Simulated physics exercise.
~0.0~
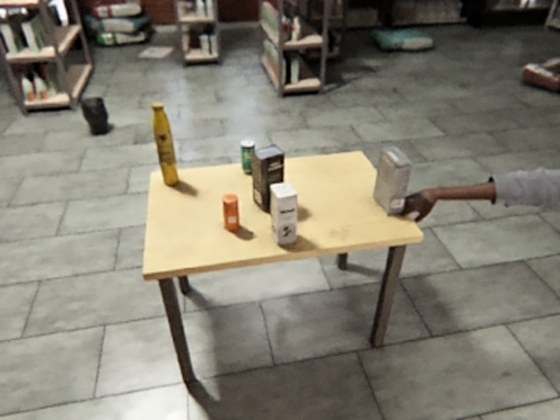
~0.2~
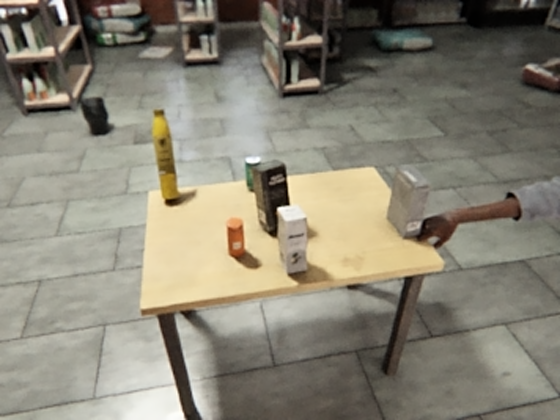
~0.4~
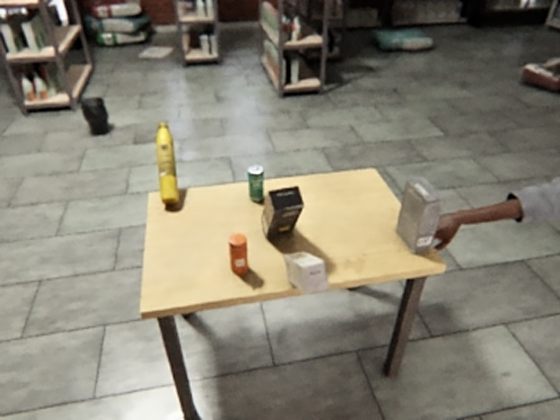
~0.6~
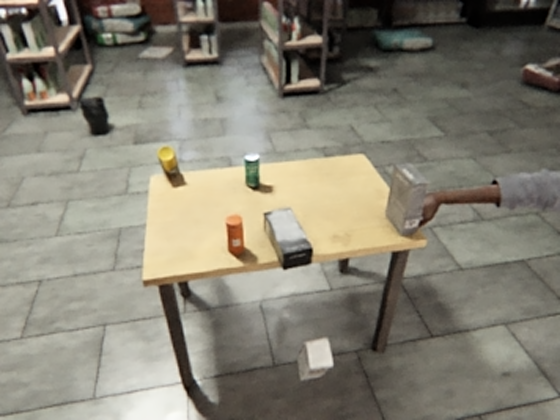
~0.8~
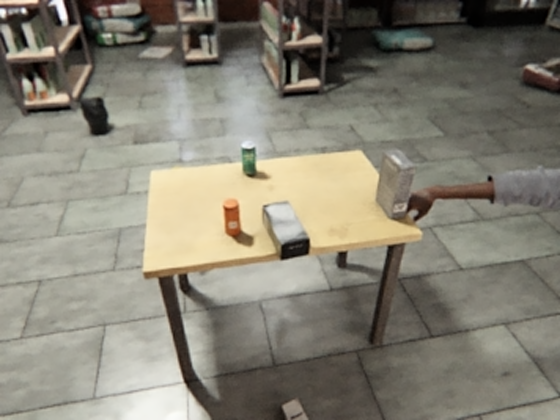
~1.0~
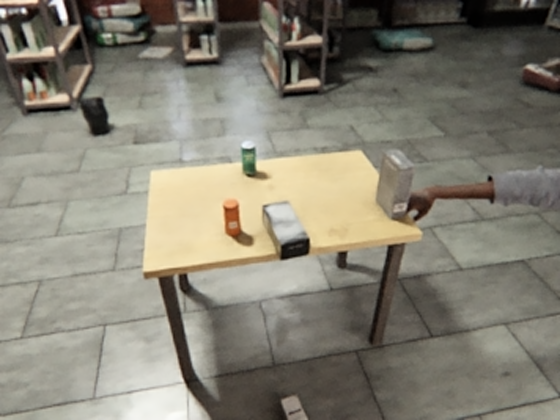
A light wooden table was jerked toward the viewer and back beside a hand at its right edge, toppling the black carton and sending the white carton and yellow bottle off, while the orange shaker, green can and grey packet stayed upright.
